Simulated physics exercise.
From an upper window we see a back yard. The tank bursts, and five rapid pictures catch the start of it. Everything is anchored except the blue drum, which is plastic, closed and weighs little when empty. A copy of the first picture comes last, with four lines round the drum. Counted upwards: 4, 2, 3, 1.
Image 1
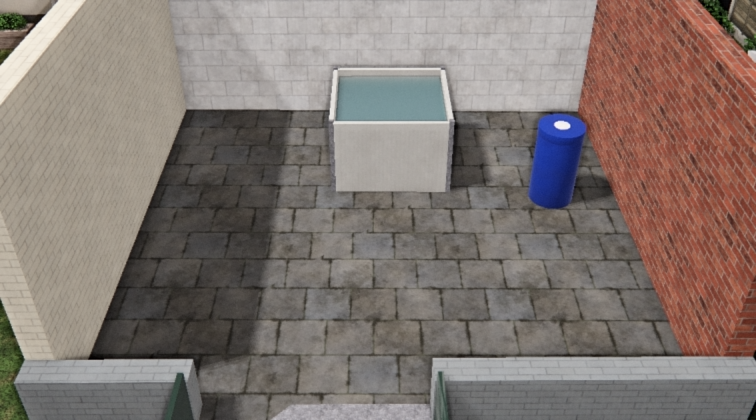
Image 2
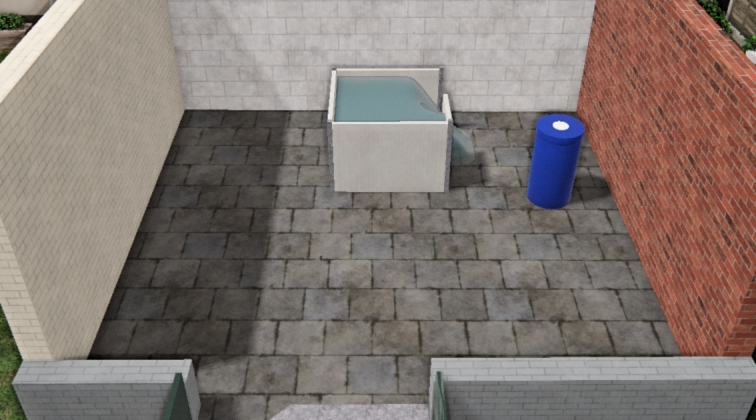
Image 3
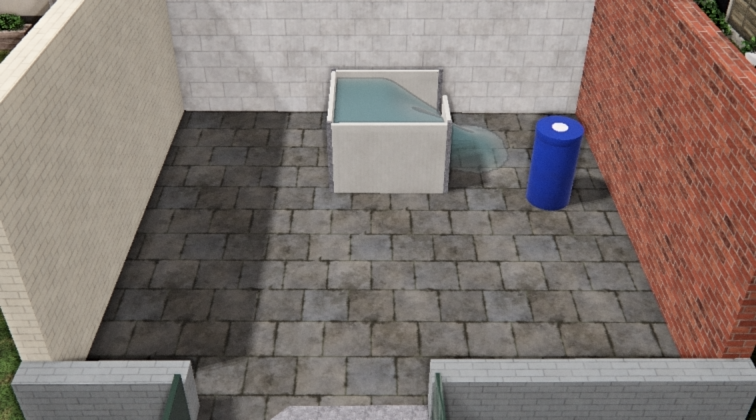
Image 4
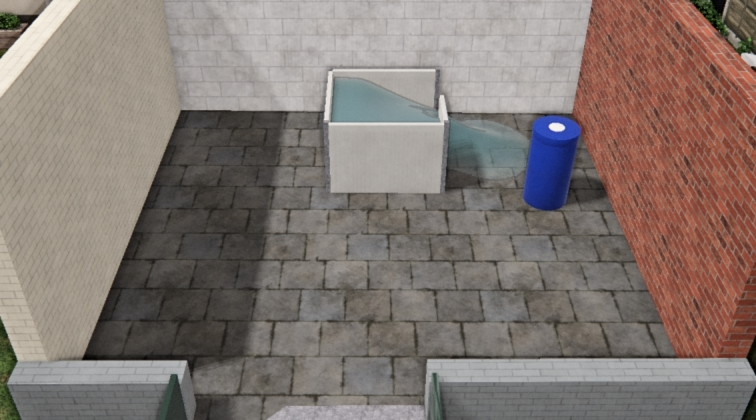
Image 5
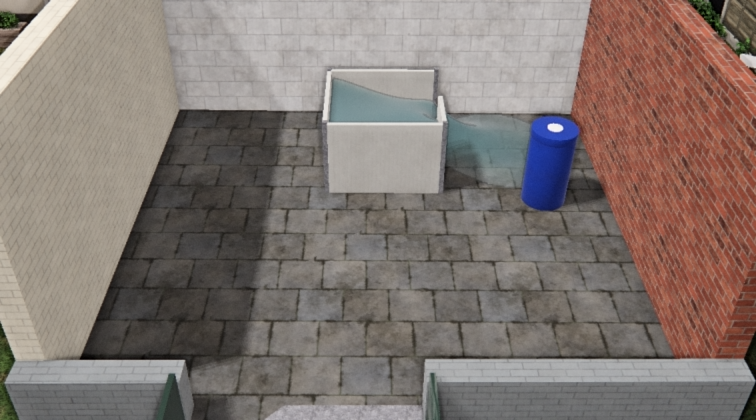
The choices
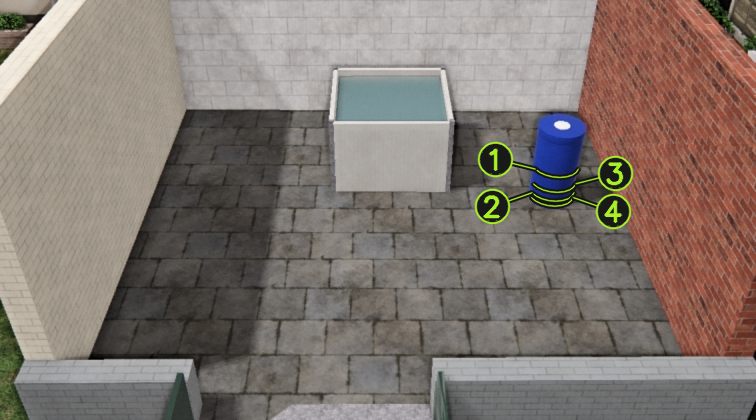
In a paved back yard, water pours from a white tank's right side toward a blue drum.
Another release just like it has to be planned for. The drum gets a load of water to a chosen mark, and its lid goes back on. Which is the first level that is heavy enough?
1 will do.
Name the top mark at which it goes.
It is 3.
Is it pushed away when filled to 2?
Yes.
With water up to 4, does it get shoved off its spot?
Yes, it does.
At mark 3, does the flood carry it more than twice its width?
No, it does not.
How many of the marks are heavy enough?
One of the four.
On the marked copy, 1 at (559, 177); 2 at (555, 201); 3 at (557, 192); 4 at (555, 206); from the bottom up 4, 2, 3, 1.
If 1 is chosen, it does not move.
If 2 is chosen, it is pushed about twice its own width away.
If 3 is chosen, it is pushed about half its own width away.
If 4 is chosen, it is pushed about 3 times its own width away.
